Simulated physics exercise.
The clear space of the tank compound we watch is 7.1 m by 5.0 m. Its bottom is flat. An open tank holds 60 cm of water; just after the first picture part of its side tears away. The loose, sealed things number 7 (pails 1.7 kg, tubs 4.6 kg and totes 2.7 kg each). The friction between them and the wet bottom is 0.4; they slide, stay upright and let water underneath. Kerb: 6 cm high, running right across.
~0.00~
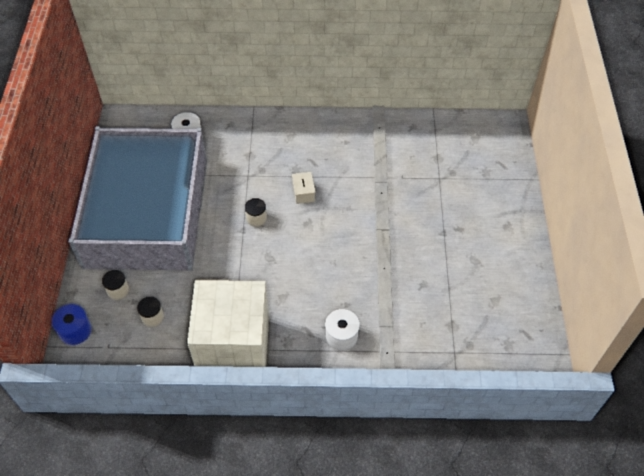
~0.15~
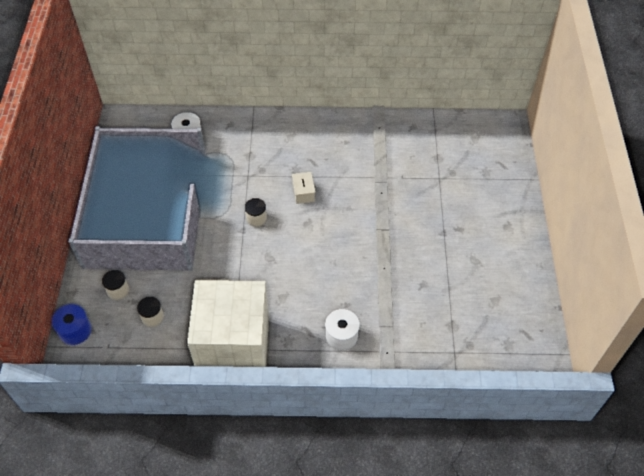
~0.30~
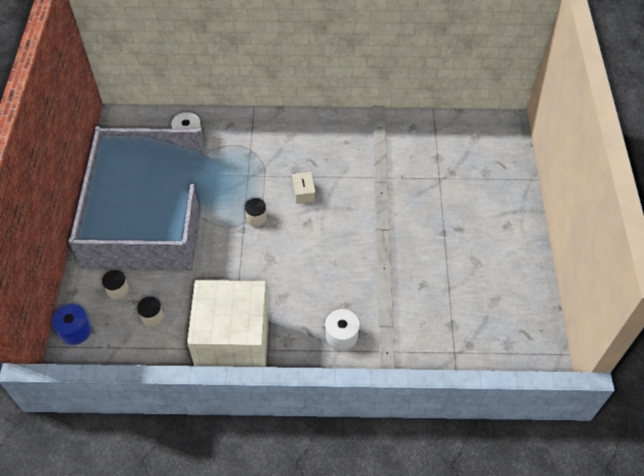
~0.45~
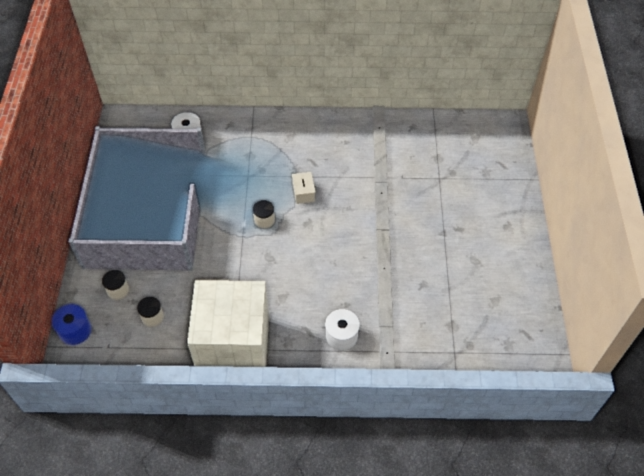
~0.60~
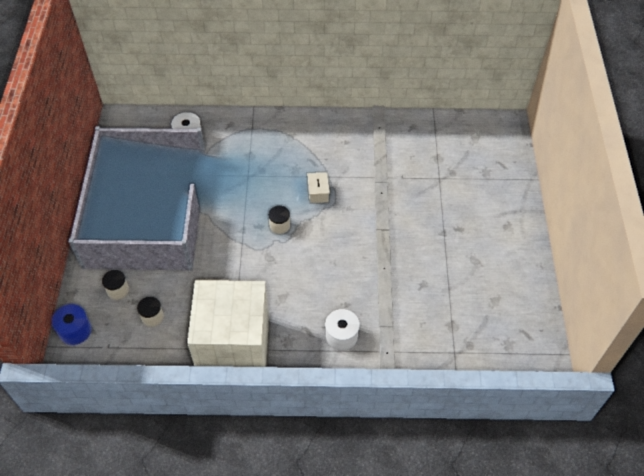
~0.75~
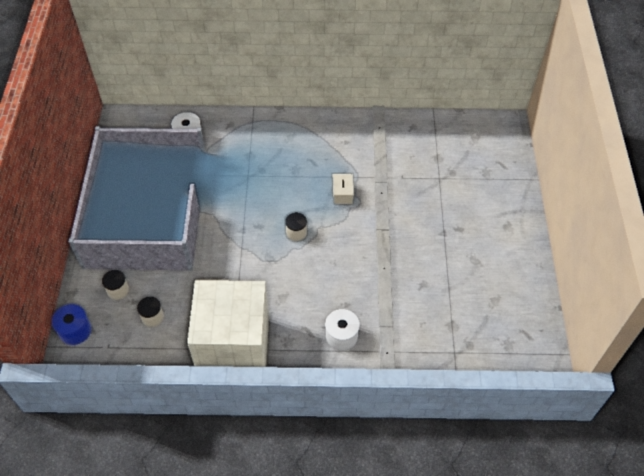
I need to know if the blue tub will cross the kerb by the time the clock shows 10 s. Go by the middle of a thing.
As for the blue tub, it ends up short.
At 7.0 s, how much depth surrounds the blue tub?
Roughly 0 cm deep.
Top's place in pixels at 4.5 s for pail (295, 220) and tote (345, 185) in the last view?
First near (352, 343), second near (528, 274).
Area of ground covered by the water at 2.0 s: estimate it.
19 m2.
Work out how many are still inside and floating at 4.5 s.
At that moment it comes to 3.
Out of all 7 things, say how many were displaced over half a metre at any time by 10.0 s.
3.
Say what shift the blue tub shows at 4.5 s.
About 0 cm out of place.
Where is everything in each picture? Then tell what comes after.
In the first picture, the blue tub at (69, 319), on the bottom; 3.0 m2 under water; 0 of 7 have shifted.
In the second picture, the blue tub at (69, 319), on the bottom; water covers 3.5 m2; 0 of 7 have shifted.
In the third picture, the blue tub at (69, 319) rests on the ground; 4.3 m2 under water; 0 of 7 have shifted.
In the fourth picture, the blue tub at (69, 319) rests on the ground; 5.2 m2 under water; 1 of 7 have shifted.
In the fifth picture, the blue tub at (69, 319), on the bottom; 6.2 m2 under water; 2 of 7 have shifted.
In the sixth picture, the blue tub at (69, 319), on the bottom; 7.5 m2 under water; 2 of 7 have shifted.
After 2.0 s the blue tub is near (69, 319), 0.0 m from its start, aground; 1 of 7 are over the mark; 1 afloat.
After 4.5 s the blue tub is near (69, 319), 0.0 m from its start, aground; 1 of 7 are over the mark; 3 afloat.
After 7.0 s the blue tub is near (69, 319), 0.0 m from its start, aground; 1 of 7 are over the mark; 3 afloat.
After 10.0 s the blue tub is near (69, 319), 0.0 m from its start, aground; 0 of 7 are over the mark; 3 afloat.
